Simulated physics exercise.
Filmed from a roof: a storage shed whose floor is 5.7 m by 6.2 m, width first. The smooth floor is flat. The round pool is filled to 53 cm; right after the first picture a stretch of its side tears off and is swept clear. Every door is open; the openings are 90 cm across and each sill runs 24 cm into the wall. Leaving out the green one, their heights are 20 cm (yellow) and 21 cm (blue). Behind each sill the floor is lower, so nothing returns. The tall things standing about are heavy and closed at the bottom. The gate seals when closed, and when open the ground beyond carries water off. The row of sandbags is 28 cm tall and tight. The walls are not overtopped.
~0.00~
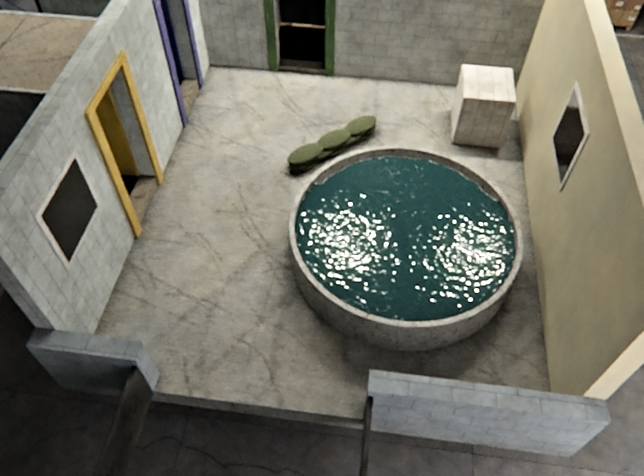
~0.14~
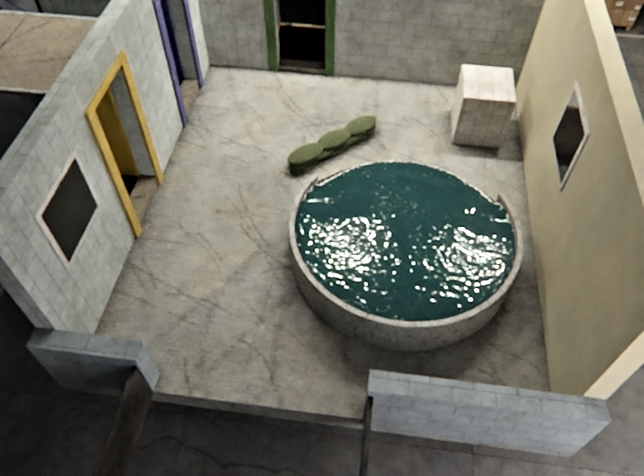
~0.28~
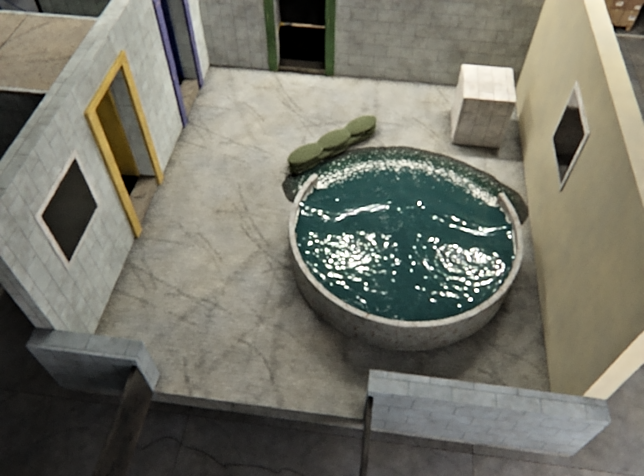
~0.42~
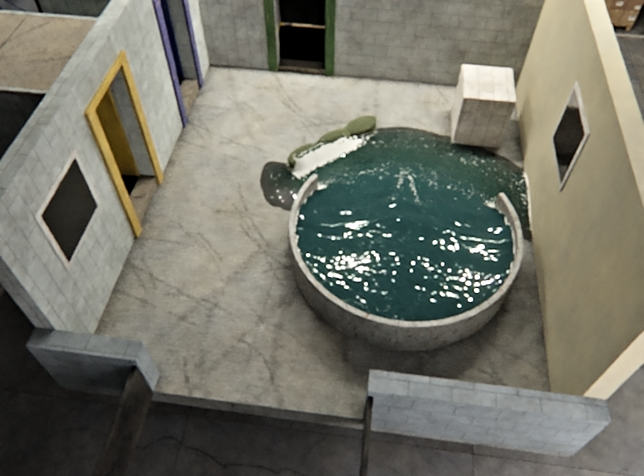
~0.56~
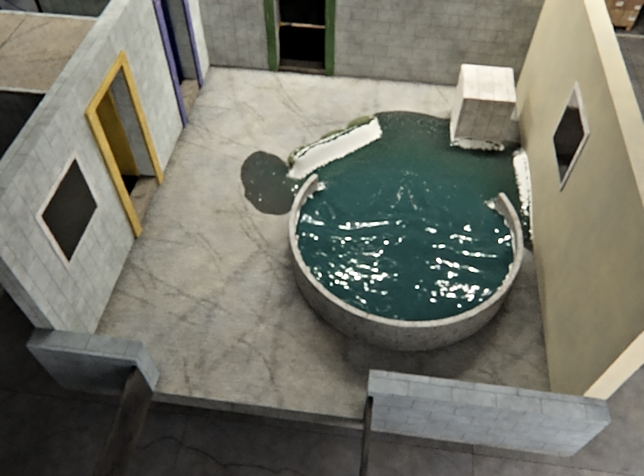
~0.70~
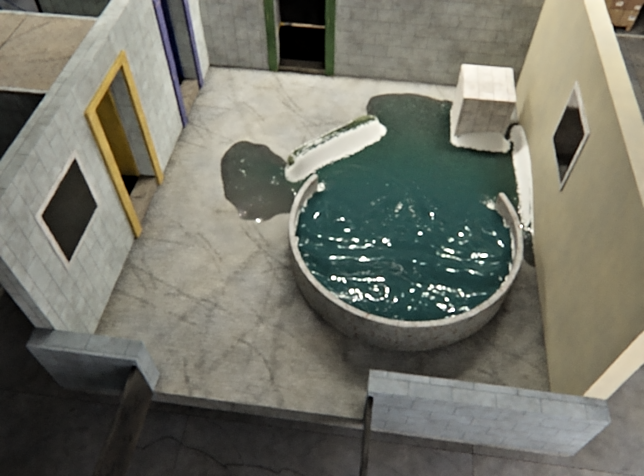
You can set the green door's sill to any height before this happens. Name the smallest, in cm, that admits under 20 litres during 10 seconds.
It would have to be roughly 7 cm high.
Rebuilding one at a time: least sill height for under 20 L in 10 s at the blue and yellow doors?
Roughly 18 cm at blue and 8.0 cm at yellow.
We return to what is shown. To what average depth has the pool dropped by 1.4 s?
About 33 cm.
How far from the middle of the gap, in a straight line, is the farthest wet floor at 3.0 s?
Some 5.2 m out.
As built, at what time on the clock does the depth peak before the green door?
Near 9.0 s.
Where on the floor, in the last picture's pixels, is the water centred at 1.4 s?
At about (404, 212).
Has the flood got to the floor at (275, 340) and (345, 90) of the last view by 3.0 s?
In that order: Dry, under water.
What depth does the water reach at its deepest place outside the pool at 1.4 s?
Up to some 36 cm.
After 1.4 s water covers 40 % of the floor, deepest (36 cm) near (506, 168); it has not reached the green door.
After 3.0 s water covers 65 % of the floor, deepest (43 cm) near (511, 112); 8 cm at the green door, 0 litres in over its 10 cm sill.
After 10.0 s water covers 95 % of the floor, deepest (16 cm) near (124, 267); 8 cm at the green door, 3 litres in over its 10 cm sill.
At the green door as built, the water arrived by 1.9 s and peaked near 12 cm at 9.2 s.
With a sill of 6.5 cm, 25 litres would have come in within the 10 s; with 7.5 cm, 16 litres. So under 20 litres takes about 7 cm.
